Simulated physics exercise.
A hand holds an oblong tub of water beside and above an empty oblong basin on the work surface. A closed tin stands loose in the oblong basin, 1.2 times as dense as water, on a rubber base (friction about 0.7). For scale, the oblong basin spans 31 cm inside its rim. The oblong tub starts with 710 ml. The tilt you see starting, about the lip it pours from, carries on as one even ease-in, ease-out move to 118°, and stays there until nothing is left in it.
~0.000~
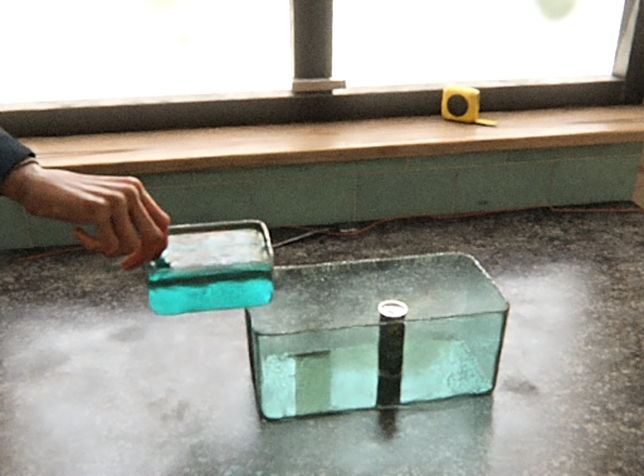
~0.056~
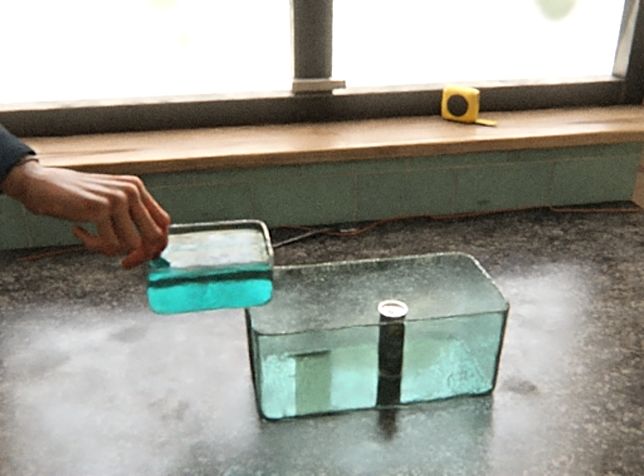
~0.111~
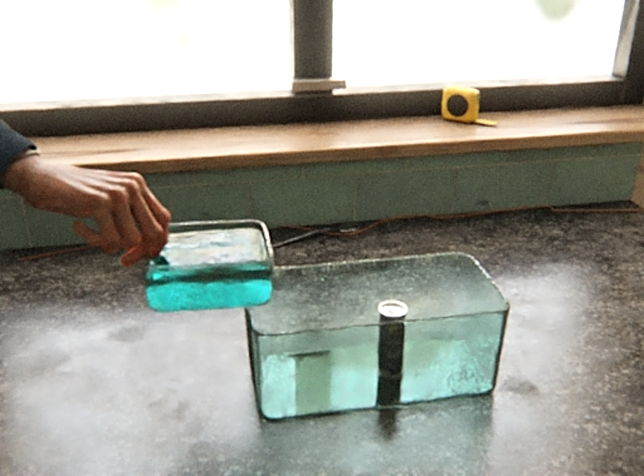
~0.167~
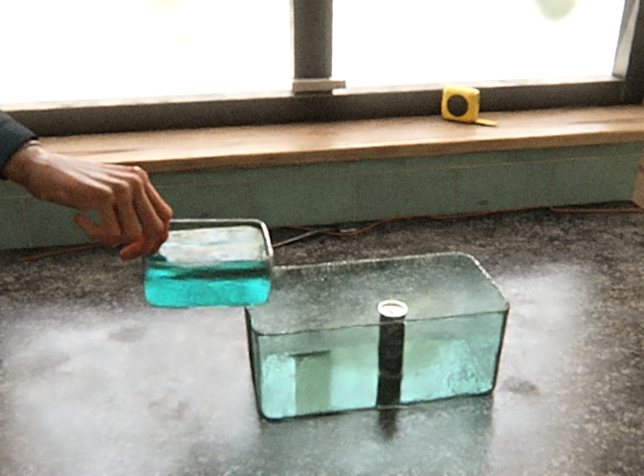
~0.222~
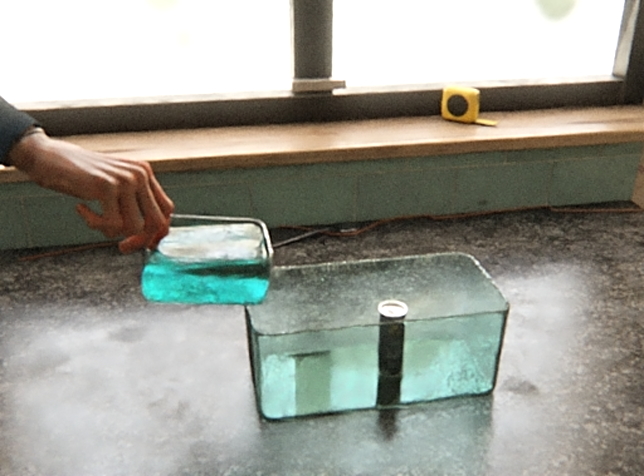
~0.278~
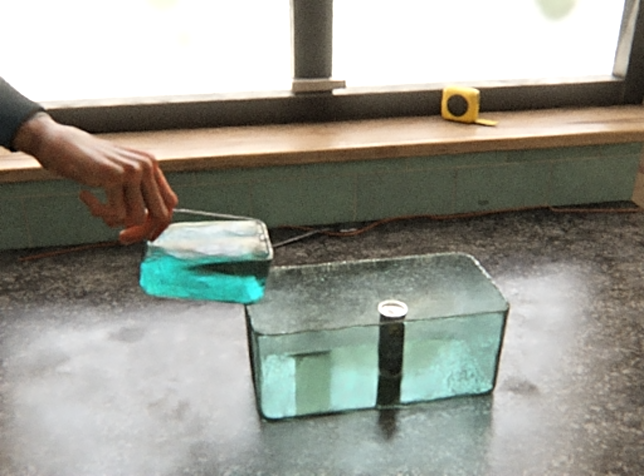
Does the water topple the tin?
It remains upright.
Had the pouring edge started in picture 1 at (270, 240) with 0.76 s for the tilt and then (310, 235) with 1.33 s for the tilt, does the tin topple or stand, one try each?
First it topples; then it remains upright.
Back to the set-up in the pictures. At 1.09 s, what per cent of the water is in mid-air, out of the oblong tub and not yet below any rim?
About 6 per cent.
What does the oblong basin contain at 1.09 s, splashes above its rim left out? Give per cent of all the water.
About 90 per cent.
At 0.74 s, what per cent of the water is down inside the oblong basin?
About 30 per cent.
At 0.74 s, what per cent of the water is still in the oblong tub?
About 32 per cent.
After 0.74 s the tilt is 70° and 33 per cent is still to pour; the tin stands where it began.
After 1.09 s the tilt is 108° and 3 per cent is still to pour; the tin stands where it began.
After 1.44 s the tilt is 118° and 0 per cent is still to pour; the tin stands where it began.
After 1.83 s the tilt is 118° and 0 per cent is still to pour; the tin stands where it began.
In the end the tin stands where it began.
